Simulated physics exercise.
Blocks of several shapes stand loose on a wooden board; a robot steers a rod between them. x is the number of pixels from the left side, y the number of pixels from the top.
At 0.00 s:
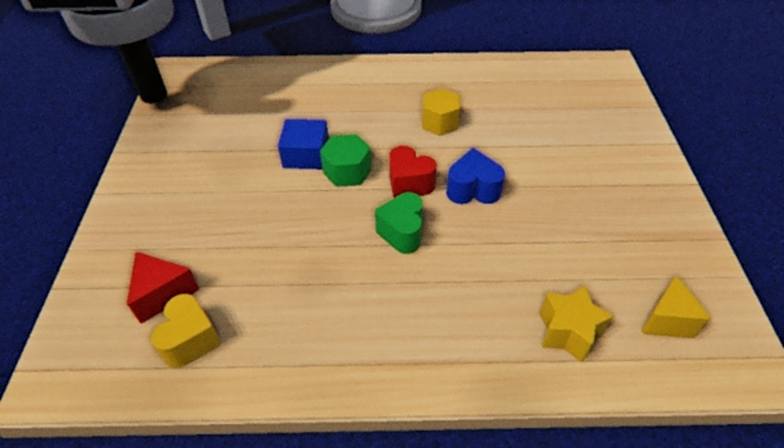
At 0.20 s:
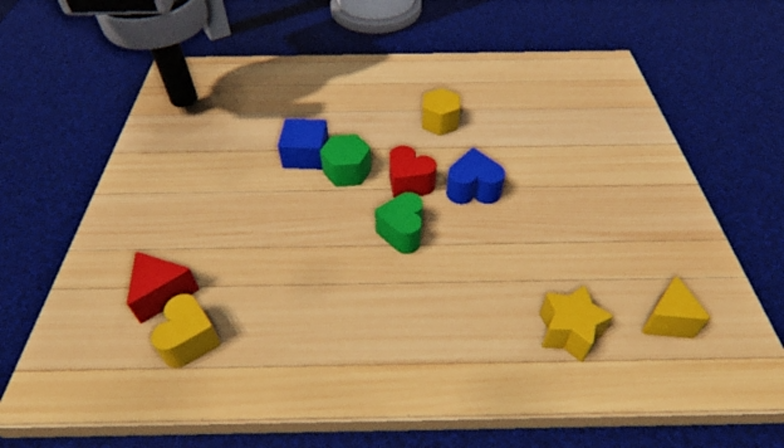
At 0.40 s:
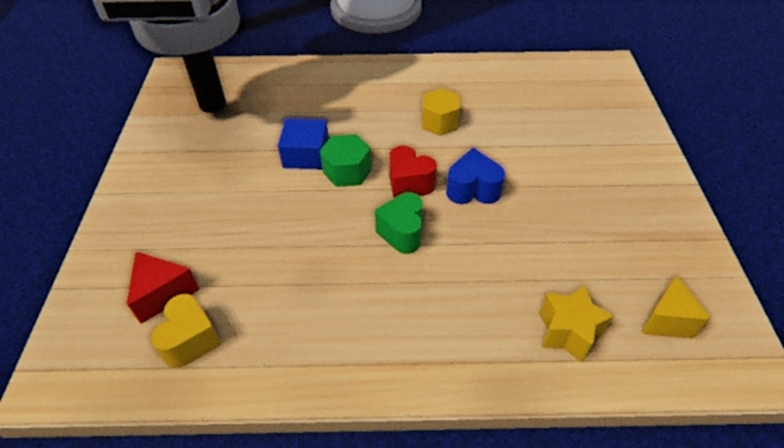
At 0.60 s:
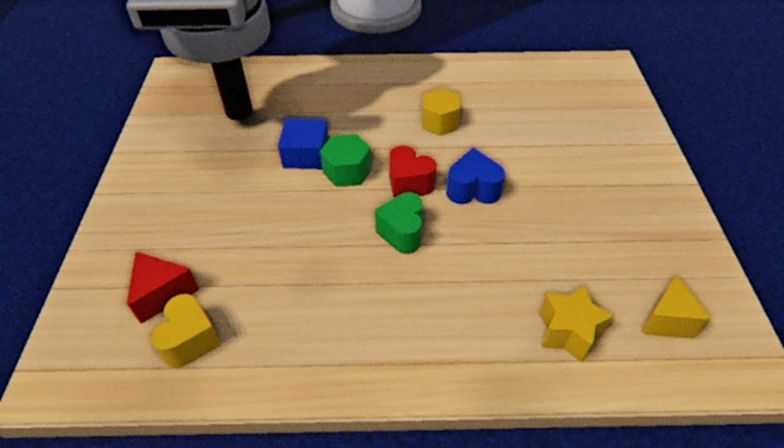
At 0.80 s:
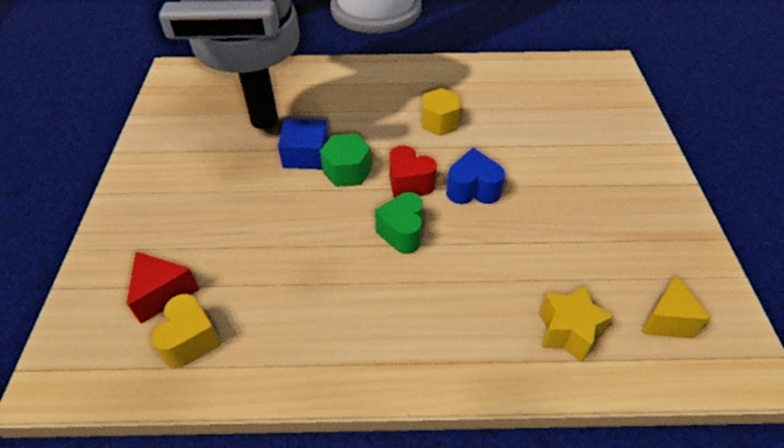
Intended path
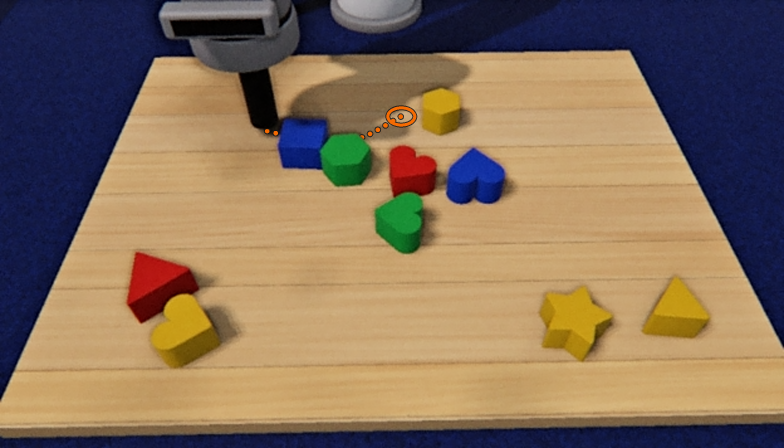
On a wooden board scattered with colourful blocks, a robot moved its black rod steadily from the upper left toward the right, drawing close to the blue square block while every block stayed still.
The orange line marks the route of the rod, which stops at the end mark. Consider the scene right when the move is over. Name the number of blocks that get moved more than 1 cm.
It looks like two blocks will be pushed more than about 1 cm.
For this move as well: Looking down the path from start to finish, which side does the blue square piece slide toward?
Sideways shift: Right.
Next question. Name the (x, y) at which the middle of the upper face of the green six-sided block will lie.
Final place: (368, 170).
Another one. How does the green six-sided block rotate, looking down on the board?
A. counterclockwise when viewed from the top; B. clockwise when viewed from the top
Answer: A.
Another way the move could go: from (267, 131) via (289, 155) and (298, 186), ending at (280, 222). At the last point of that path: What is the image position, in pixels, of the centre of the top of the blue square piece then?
I think it will end close to (334, 151).
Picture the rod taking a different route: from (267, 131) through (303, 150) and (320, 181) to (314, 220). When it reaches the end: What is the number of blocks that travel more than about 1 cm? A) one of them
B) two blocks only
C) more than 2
C.
The drawn path runs from (267, 131) over (313, 142) and (363, 137) to (401, 116).
The first path, step by step. One third of the way, rod (312, 132); blue square piece (319, 147), turned 40° clockwise; green six-sided block (362, 161), turned 30° anticlockwise.
Two thirds of the way, rod (363, 127); blue square piece (326, 148), turned 70° clockwise; green six-sided block (368, 170), turned 45° anticlockwise.
At the end, rod (401, 106); blue square piece (326, 148), turned 70° clockwise; green six-sided block (368, 170), turned 45° anticlockwise; yellow six-sided block not moved.
